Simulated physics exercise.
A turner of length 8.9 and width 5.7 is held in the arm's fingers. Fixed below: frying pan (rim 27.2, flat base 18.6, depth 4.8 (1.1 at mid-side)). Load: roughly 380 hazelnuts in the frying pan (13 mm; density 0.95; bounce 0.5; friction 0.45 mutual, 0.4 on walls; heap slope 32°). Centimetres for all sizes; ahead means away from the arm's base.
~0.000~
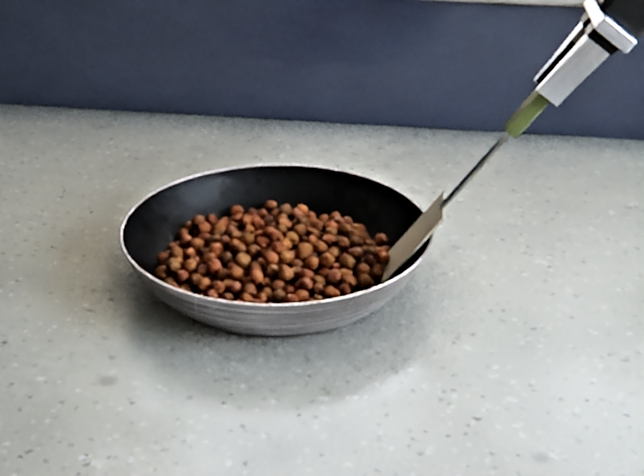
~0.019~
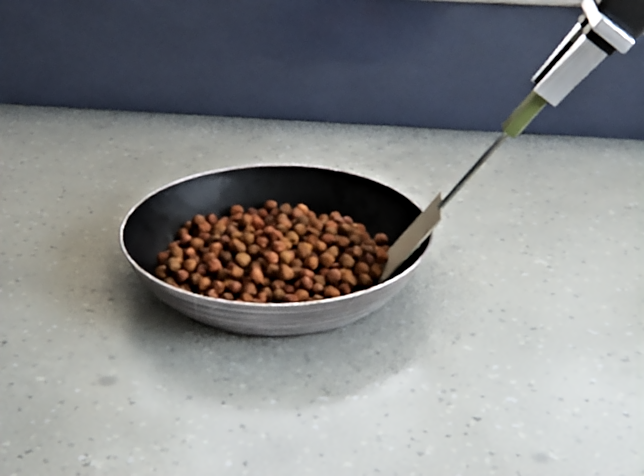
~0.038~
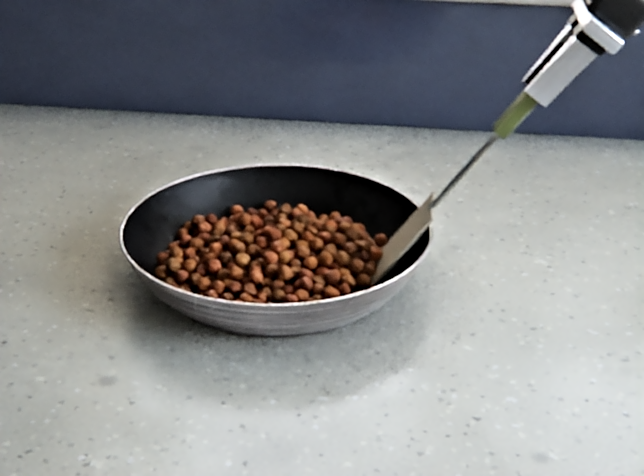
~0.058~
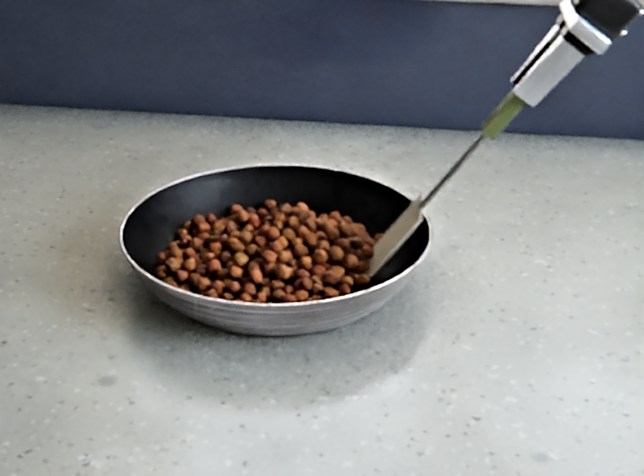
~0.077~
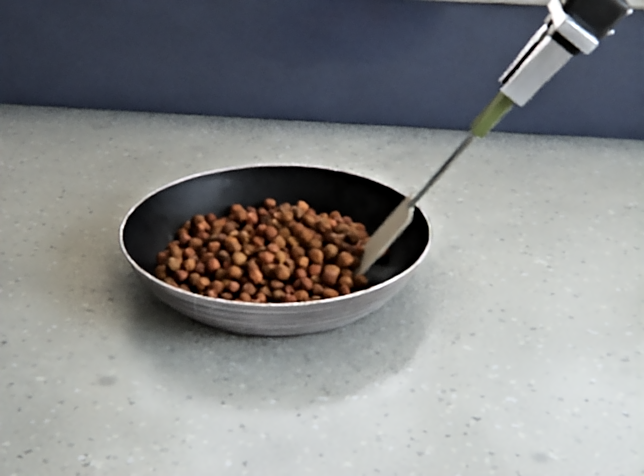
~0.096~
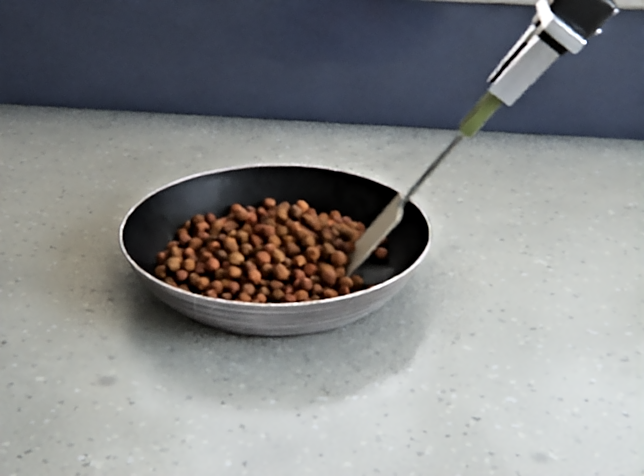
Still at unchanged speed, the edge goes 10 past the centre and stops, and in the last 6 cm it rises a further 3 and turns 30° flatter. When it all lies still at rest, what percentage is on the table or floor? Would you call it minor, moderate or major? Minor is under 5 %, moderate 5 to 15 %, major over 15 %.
I would call it minor.
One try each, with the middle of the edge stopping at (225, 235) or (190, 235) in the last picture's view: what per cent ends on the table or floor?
I'd say some 0 per cent, then some 0 per cent.
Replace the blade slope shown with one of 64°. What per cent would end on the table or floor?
5 %.
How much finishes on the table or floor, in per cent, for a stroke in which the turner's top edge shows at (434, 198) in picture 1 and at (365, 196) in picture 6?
Around 10 per cent finishes on the table or floor.
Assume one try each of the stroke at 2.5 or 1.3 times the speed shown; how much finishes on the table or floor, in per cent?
The two tries give about 15 and 5 in a hundred.
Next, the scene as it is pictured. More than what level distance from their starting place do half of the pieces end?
Roughly 2 centimetres.
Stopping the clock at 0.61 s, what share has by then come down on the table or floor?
That would be near 2 per cent, give or take.
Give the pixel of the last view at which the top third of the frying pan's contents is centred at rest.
(180, 245).
After 0.22 s, sloping 55°, highest piece 5 above the table; 376 in the frying pan.
After 0.34 s, sloping 45°, highest piece 6 above the table; 376 in the frying pan.
After 0.61 s, sloping 25°, highest piece 6 above the table; 368 in the frying pan, 6 on the table or floor, 2 on the blade or in flight.
After 1.66 s, sloping 25°, highest piece 6 above the table; 366 in the frying pan, 10 on the table or floor.
At rest, 366 in the frying pan, 10 on the table or floor. That is 3 % on the table or floor.
